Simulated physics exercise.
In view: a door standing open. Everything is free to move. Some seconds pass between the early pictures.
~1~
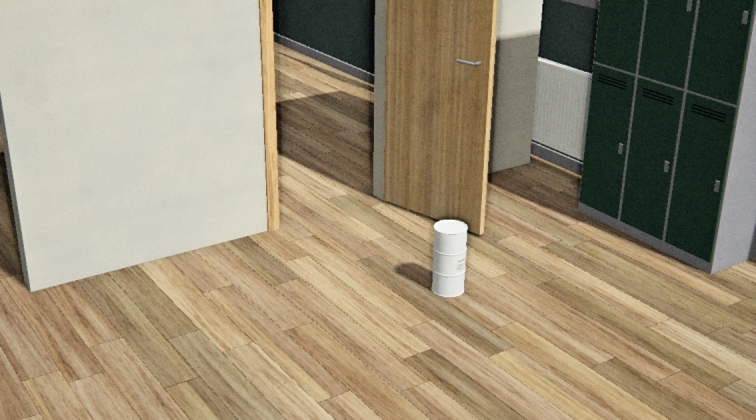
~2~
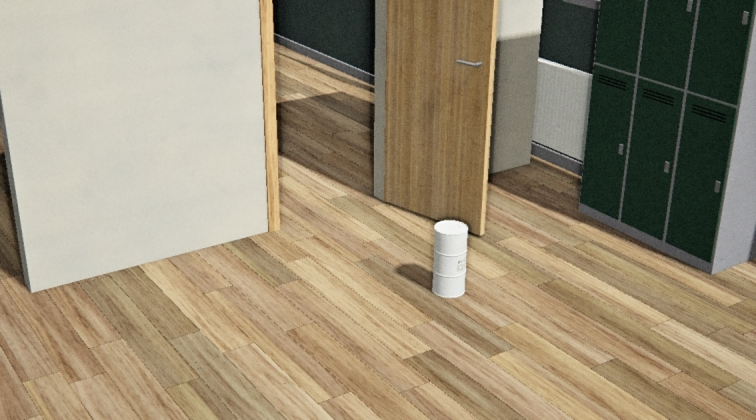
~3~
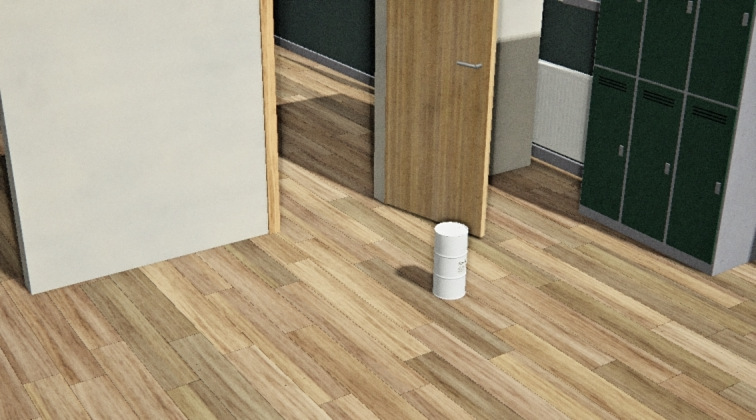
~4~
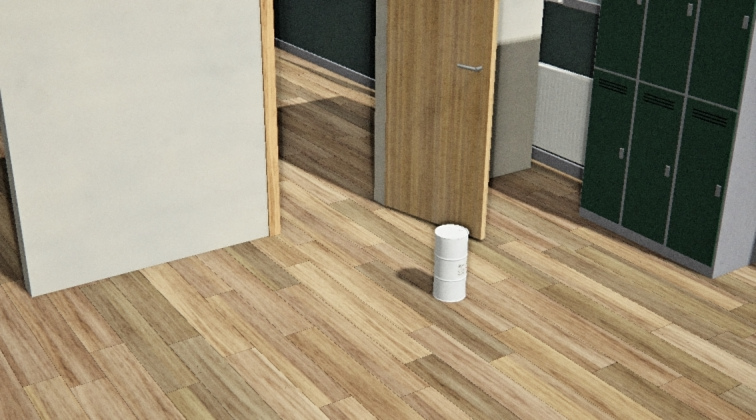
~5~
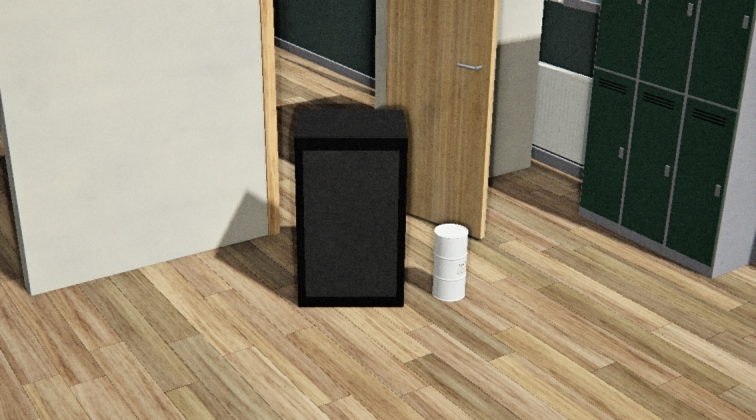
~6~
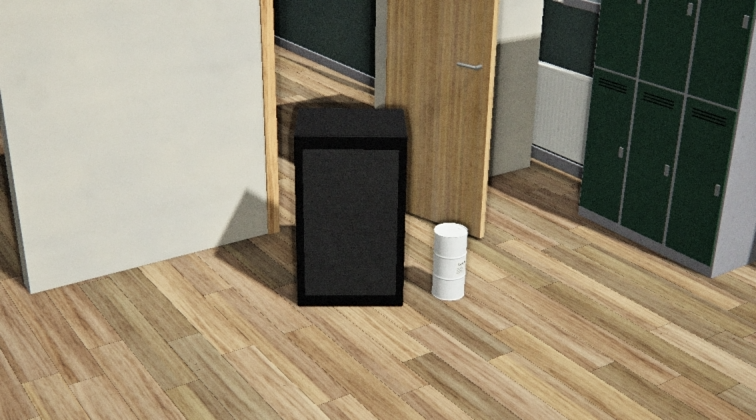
In this clip, a white canister stands on a wooden floor near a wide-open door, with green lockers to the right, and nothing visibly moves until a black appliance abruptly appears to the left of the canister.
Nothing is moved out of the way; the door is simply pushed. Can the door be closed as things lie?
Outcome: The door shuts.
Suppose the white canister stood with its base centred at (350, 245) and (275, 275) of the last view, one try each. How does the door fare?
First, it jams; second, it closes.
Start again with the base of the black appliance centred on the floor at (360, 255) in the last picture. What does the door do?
Then it stops short.
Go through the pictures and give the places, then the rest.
In the first picture, door wide open and still; white canister (449, 259).
In the second picture, door wide open and still; white canister (450, 259).
In the third picture, door wide open and still; white canister (450, 261).
In the fourth picture, door wide open and still; white canister (450, 263).
In the fifth picture, door wide open and still; white canister (450, 263).
In the sixth picture, door wide open and still; black appliance (351, 207); white canister (449, 262).
Then, 0.90 s past the last view, open by 83°.
Then, 1.70 s past the last view, open by 51°.
Then, 2.50 s past the last view, open by 18°.
Finally, open by 0°; both still in place. Final places as the last picture's camera would see them, black appliance near (351, 207).
